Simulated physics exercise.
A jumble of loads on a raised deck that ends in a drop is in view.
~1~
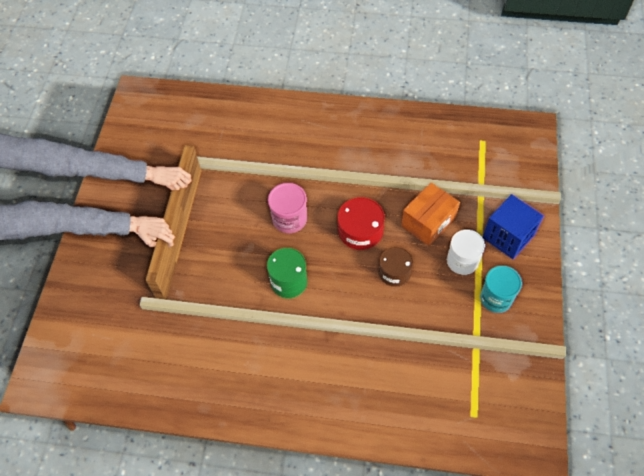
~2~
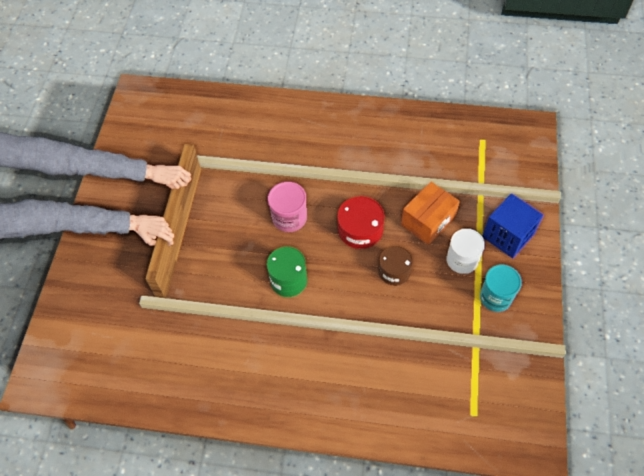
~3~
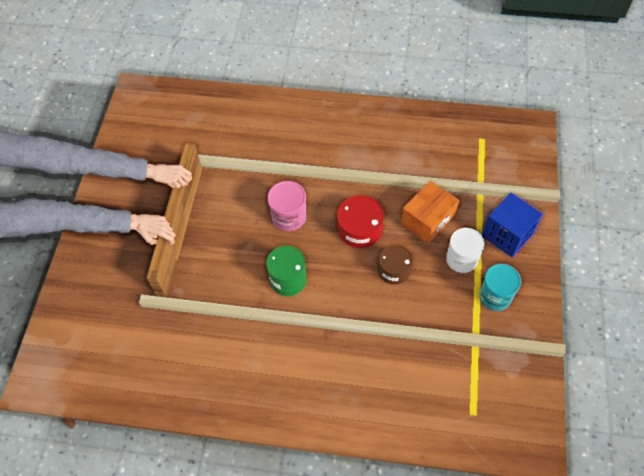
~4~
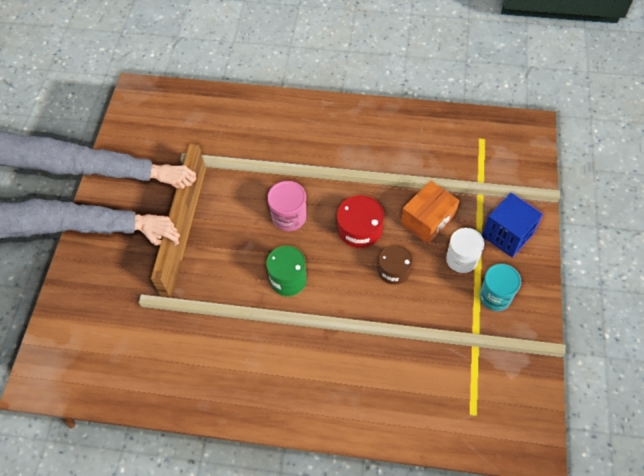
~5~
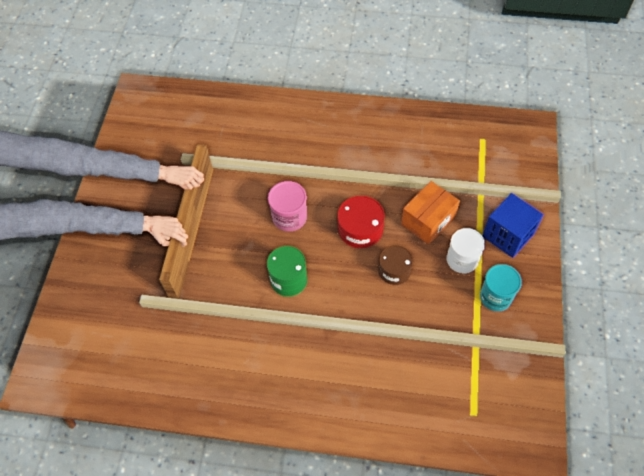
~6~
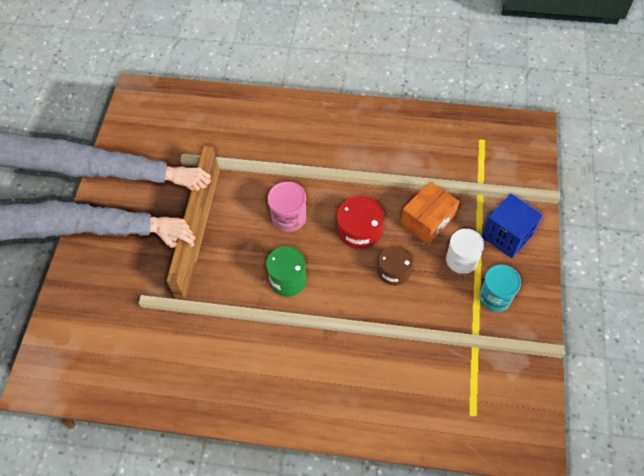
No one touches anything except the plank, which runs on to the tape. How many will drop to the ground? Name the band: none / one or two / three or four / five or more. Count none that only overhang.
My prediction is one or two fallers.
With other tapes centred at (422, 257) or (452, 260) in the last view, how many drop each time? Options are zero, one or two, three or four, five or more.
Taking the two places as listed: Zero, then none.
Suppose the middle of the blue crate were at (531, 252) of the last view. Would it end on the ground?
Started there, the object drops over the edge.
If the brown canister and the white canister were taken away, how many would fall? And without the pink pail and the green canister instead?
Count: 0 (first case); 0 (second).
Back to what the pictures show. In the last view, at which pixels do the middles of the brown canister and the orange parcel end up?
The brown canister finishes at (496, 274); the orange parcel finishes at (527, 215).
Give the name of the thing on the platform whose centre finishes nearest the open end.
That one's the blue crate.
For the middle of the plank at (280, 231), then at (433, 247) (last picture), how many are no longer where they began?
At the first spot the count is 2, and at the second it is 8.
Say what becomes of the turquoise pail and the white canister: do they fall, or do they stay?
Looking at each, the turquoise pail holds its spot and the white canister drops away.
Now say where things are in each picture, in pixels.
In the first frame, blue crate (512, 227); turquoise pail (500, 290); white canister (465, 253); plank (176, 221); tape (479, 264).
In the second frame, turquoise pail (500, 289); plank (176, 220).
In the third frame, white canister (465, 251); green canister (287, 271).
In the fourth frame, blue crate (512, 225); pink pail (288, 207).
In the fifth frame, turquoise pail (500, 289); red canister (361, 222).
In the sixth frame, blue crate (512, 226); turquoise pail (499, 289); white canister (465, 252); plank (195, 222); tape (478, 263).
A little later, none off yet; blue crate at rest near (512, 226); turquoise pail at rest near (499, 289); white canister at rest near (465, 252).
Next, none off yet; blue crate at rest near (512, 226); turquoise pail at rest near (499, 289); white canister shifted a little near (480, 257).
When it is over, the number that fall off is one or two; down, white canister.
